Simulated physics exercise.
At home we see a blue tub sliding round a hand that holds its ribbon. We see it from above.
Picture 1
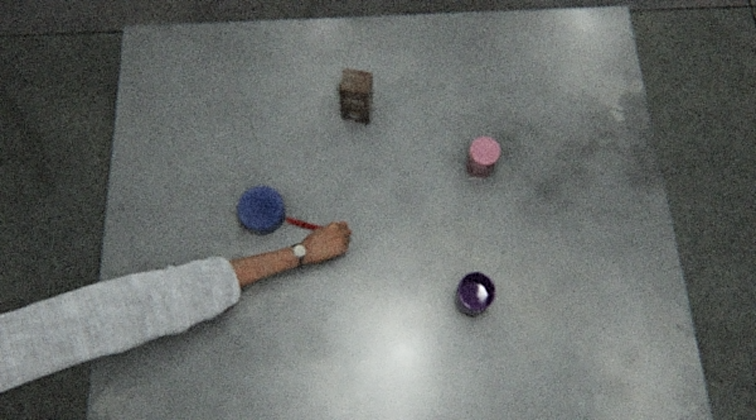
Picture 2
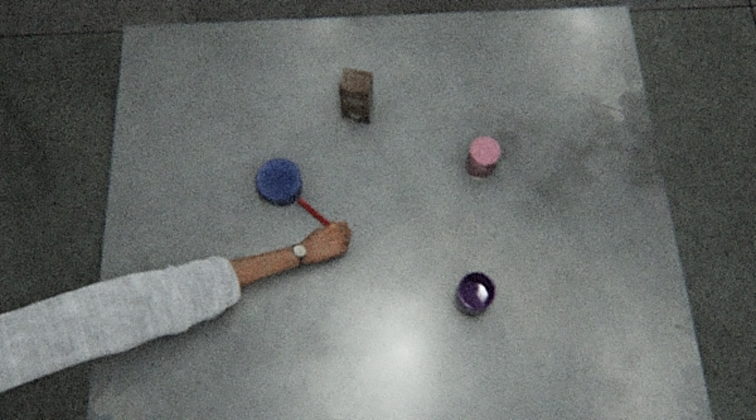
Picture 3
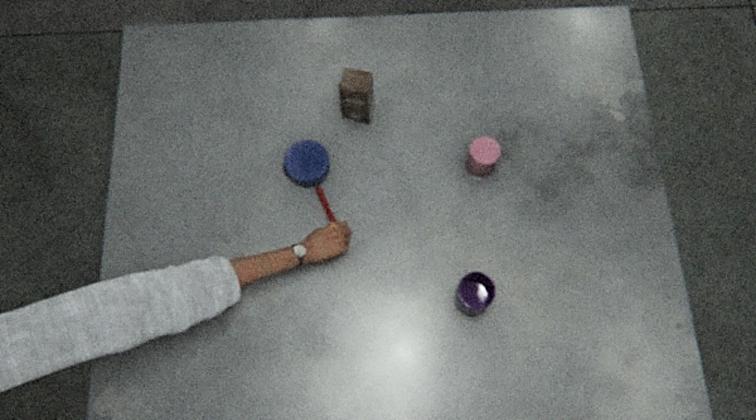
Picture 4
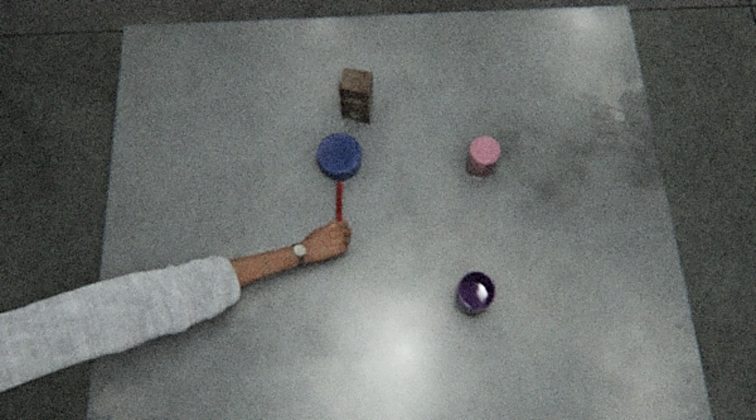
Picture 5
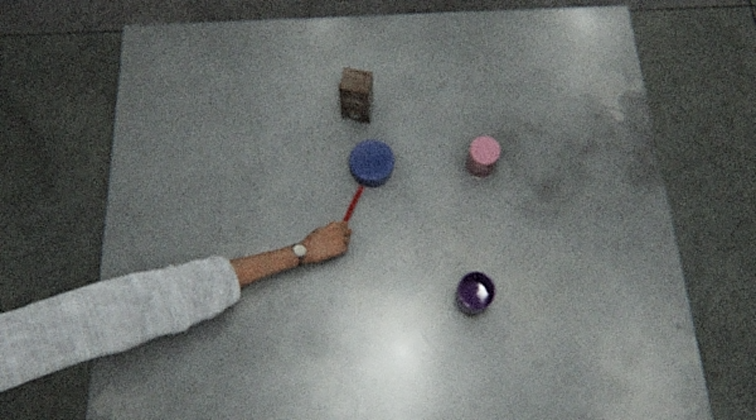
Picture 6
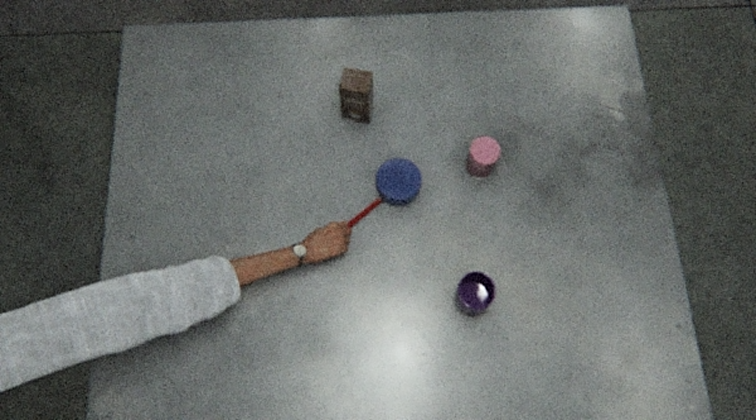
At home, a hand holding a red ribbon as a blue tub slides clockwise around it, past a brown carton.
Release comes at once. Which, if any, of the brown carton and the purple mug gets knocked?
Here is how it goes: The brown carton is not knocked, the purple mug gets knocked.
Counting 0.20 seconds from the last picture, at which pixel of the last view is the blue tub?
About (451, 260).
Then, 0.08 s after the last picture, tub near (435, 235).
Then, 0.20 s after the last picture, tub near (451, 260); purple mug pushed aside.
At rest, tub near (451, 260); purple mug pushed aside. The brown carton stays untouched and the purple mug gets hit.
